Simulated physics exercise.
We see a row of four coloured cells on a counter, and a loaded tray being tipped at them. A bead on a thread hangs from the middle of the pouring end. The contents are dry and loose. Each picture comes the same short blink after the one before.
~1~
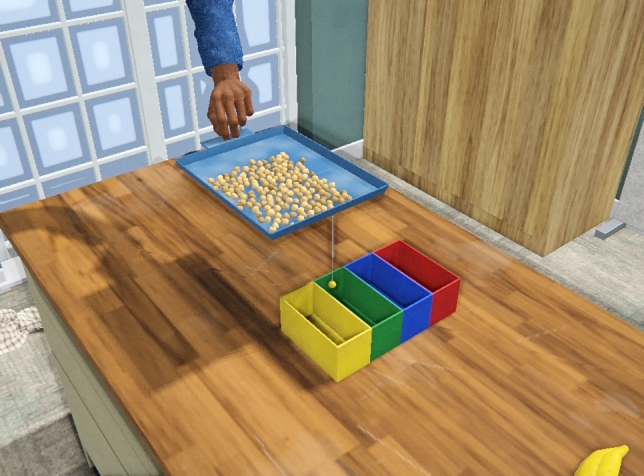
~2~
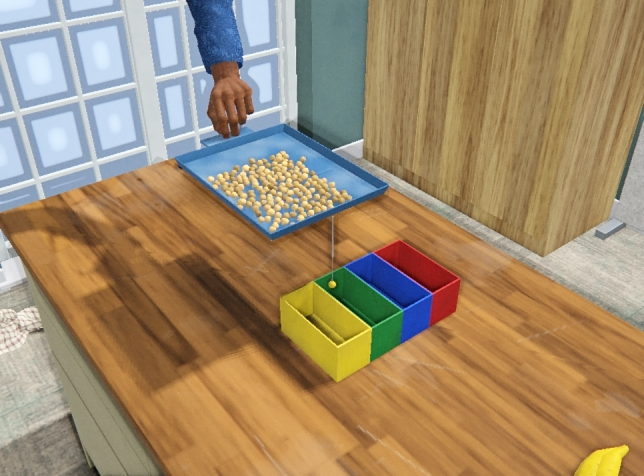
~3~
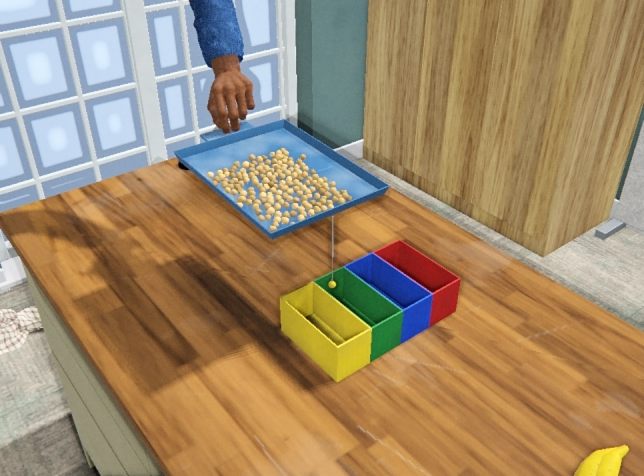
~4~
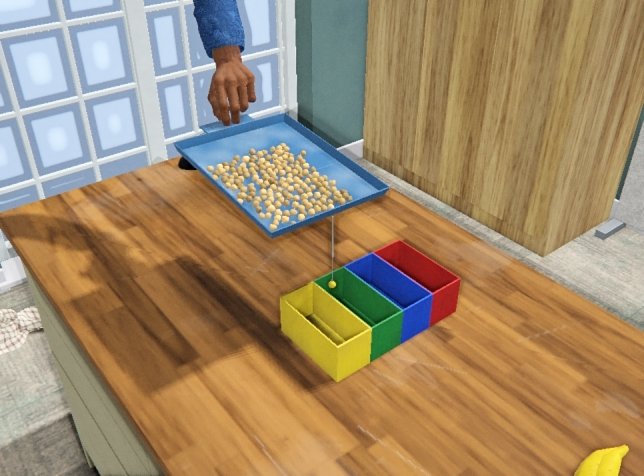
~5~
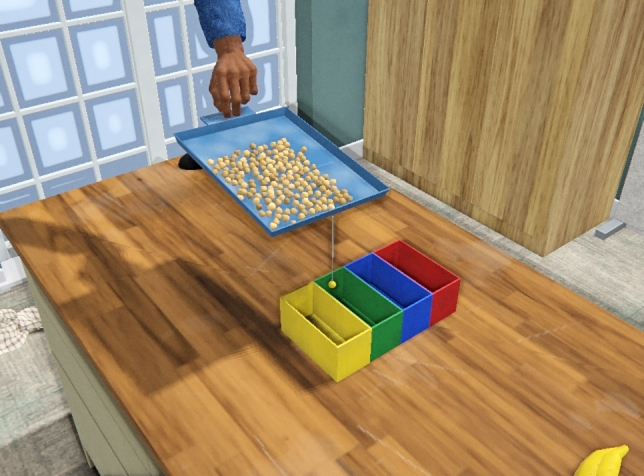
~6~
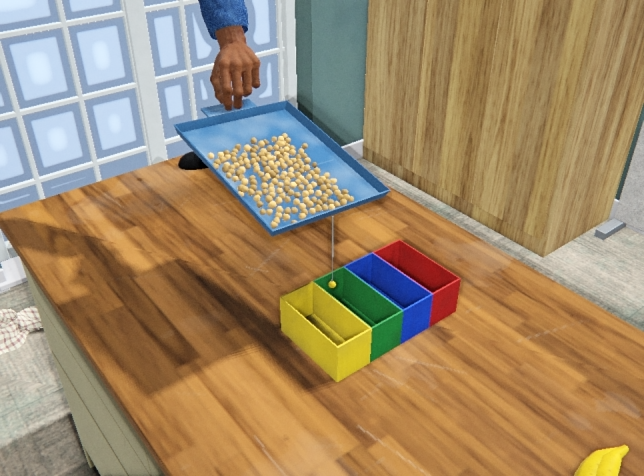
The video shows a hand above a blue tray of dried chickpeas on a wooden counter, near yellow, green, blue and red compartments; the tray's far side slowly rises, tilting it slightly, while the chickpeas stay nearly in place.
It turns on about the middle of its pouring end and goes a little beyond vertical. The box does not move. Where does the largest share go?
The blue cell gets the most.
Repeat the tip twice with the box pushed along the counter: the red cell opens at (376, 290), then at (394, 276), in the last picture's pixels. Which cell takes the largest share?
At the first place the cell in red, at the second the red cell.
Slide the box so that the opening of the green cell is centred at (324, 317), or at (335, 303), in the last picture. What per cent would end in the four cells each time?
The first gives 80 %, the second 100 %.
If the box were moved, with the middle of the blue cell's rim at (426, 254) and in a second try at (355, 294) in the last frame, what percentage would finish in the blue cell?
Near 0 % and 30 %.
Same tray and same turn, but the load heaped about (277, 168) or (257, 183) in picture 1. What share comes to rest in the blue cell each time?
In turn 50 and 50 in a hundred.
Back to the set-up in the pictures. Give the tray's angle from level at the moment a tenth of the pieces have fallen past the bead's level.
Near 95 degrees.
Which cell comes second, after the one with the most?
The runner-up: The green one.
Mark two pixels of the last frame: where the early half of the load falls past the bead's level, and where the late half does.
Early half (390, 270), late half (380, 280).
Soon, tray tipped steeply; nearly all on the tray; a stray few in the red cell.
A while on, tray tipped right over; about half on the tray; a small part in the blue cell; a stray few in the green cell; a stray few in the red cell; about a third falling or outside the box.
Towards the end, tray tipped past a quarter turn; about half in the blue cell; about a quarter in the green cell; a small part in the red cell; a small part in the yellow cell; a stray few falling or outside the box.
Finally, tray tipped past a quarter turn; about half in the blue cell; about a quarter in the green cell; a small part in the red cell; a small part in the yellow cell; a stray few outside the box.
